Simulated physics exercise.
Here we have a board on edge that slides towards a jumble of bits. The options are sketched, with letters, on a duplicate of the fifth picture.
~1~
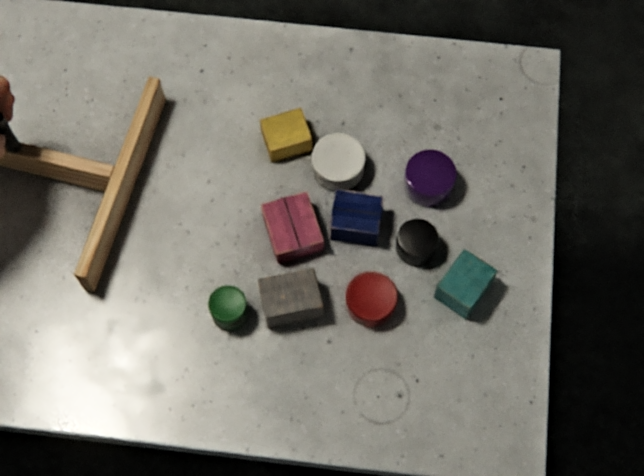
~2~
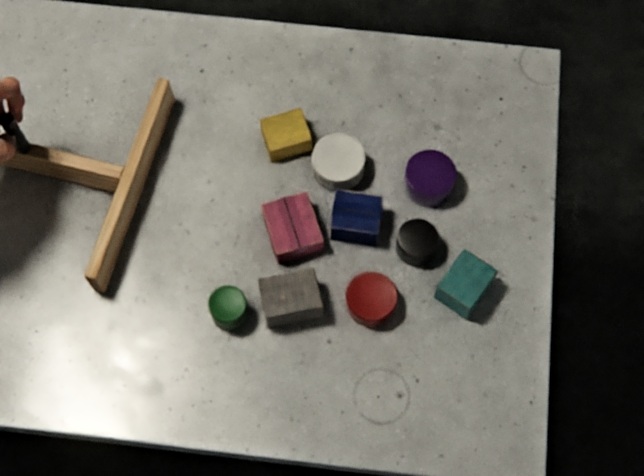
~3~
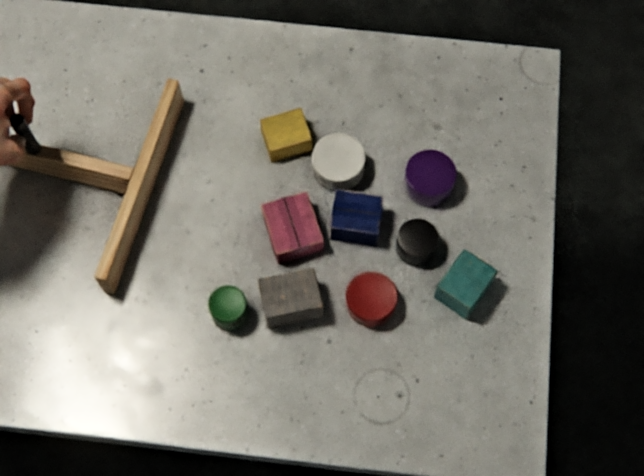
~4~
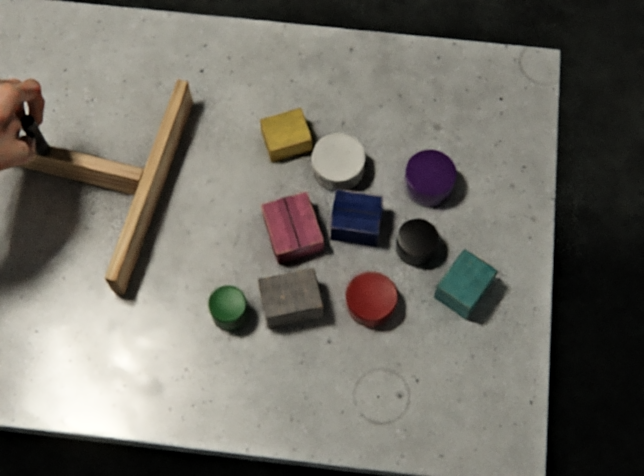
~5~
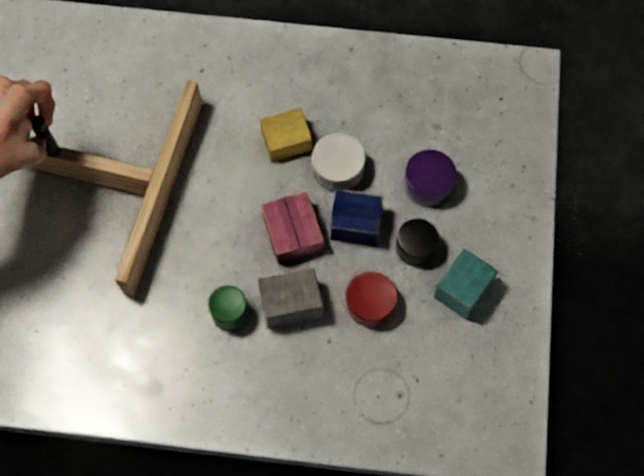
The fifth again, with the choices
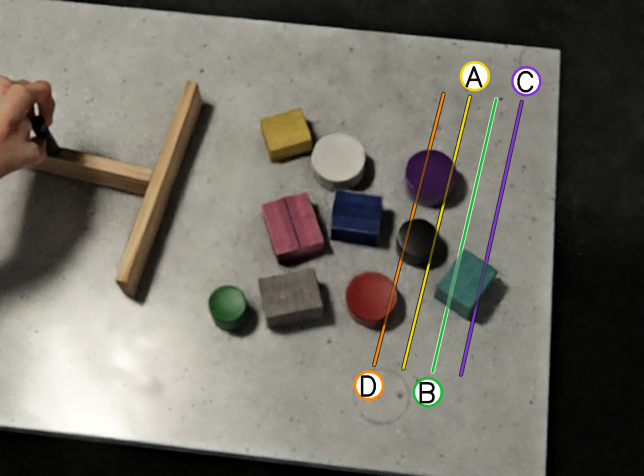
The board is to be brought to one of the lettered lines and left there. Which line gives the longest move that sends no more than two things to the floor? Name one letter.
B.
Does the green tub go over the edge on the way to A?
By then, no.
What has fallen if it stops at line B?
The black tin goes over.
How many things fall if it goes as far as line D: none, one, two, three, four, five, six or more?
In all, none.
On the marked copy, A at (438, 225); B at (466, 228); C at (493, 231); D at (411, 222).
Following B. Soon after the start, board (267, 188); green tub (252, 320); yellow block (326, 136).
Later, board (378, 200); black tin (496, 251); turquoise block (479, 291).
In the end, board (466, 209); black tin over the edge; purple pot (546, 185); one fallen.
As for the rest, A is within the limit but short; C drops four; D is within the limit but short.
